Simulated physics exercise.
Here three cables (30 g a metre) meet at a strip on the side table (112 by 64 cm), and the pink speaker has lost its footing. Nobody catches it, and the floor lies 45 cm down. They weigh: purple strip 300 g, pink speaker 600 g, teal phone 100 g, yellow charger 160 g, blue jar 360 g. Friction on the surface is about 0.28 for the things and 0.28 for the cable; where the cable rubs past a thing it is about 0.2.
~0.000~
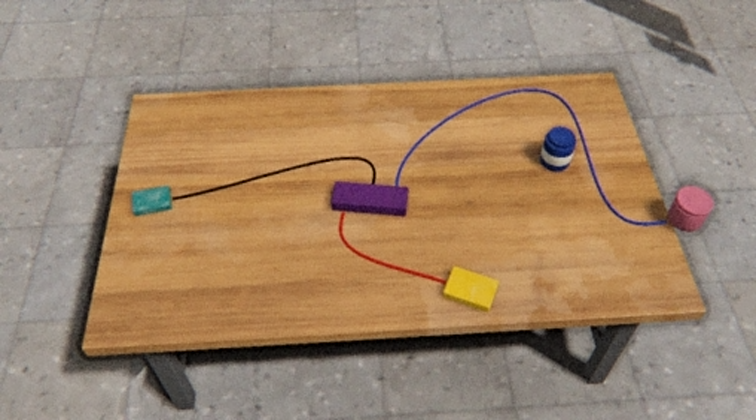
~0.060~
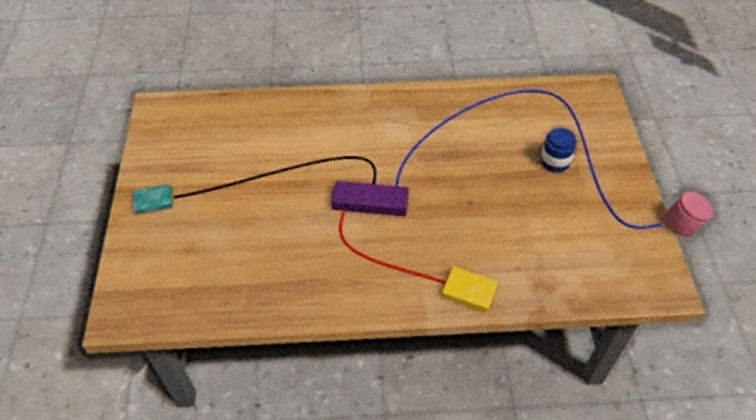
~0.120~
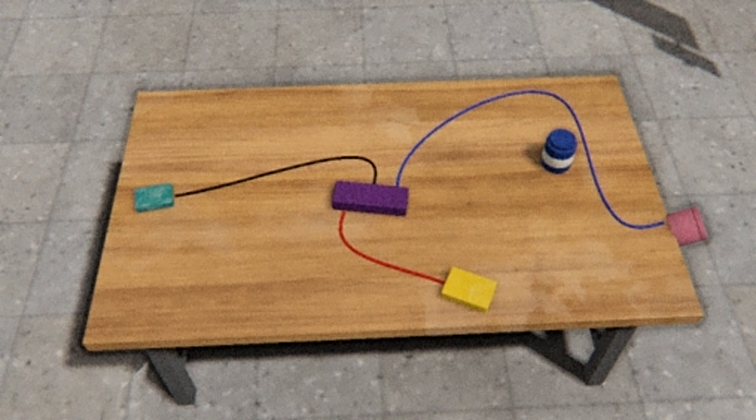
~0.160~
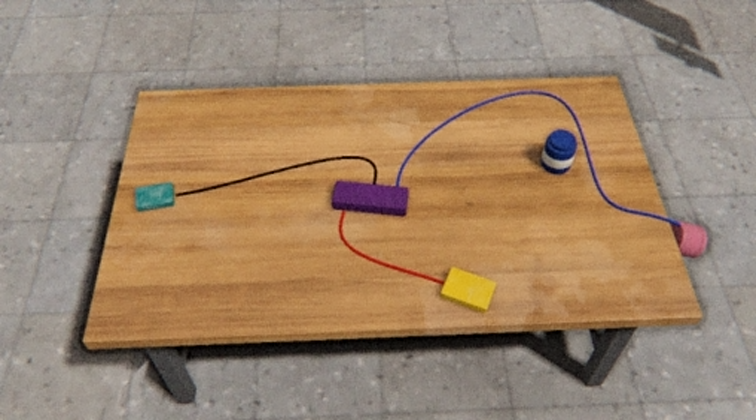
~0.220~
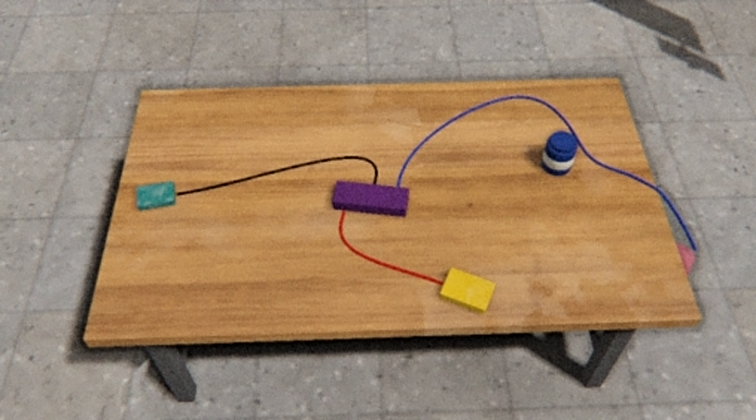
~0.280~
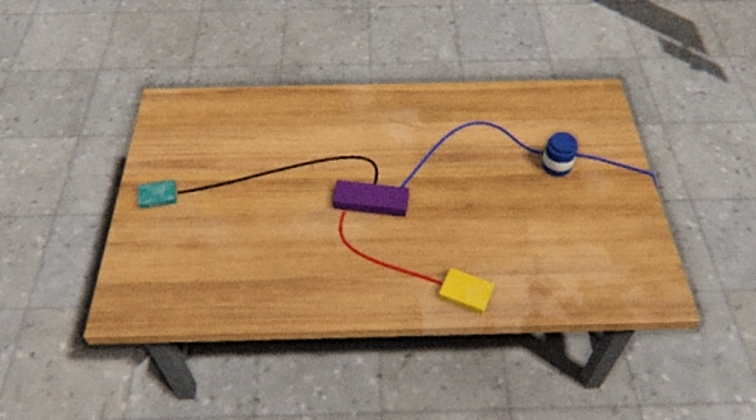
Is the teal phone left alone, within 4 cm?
The teal phone stays put.
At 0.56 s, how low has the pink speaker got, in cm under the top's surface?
Some 40 cm.
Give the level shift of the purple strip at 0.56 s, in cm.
Some 6 cm.
After 0.6 s, the strip's end of the blue cable at (429, 192); purple strip 6 cm off its start, pink speaker over the edge, blue jar 2 cm off its start.
After 0.8 s, the strip's end of the blue cable at (429, 192); purple strip 6 cm off its start, pink speaker over the edge, blue jar 2 cm off its start.
After 1.1 s, the strip's end of the blue cable at (429, 192); purple strip 6 cm off its start at (401, 189), pink speaker over the edge, blue jar 2 cm off its start at (567, 150).
After 1.4 s, the strip's end of the blue cable at (429, 192); purple strip 6 cm off its start, pink speaker over the edge, blue jar 2 cm off its start.
After 2.6 s, the strip's end of the blue cable at (429, 192); teal phone 0 cm off its start at (156, 191), purple strip 6 cm off its start at (401, 189), pink speaker over the edge, blue jar 2 cm off its start at (567, 150).
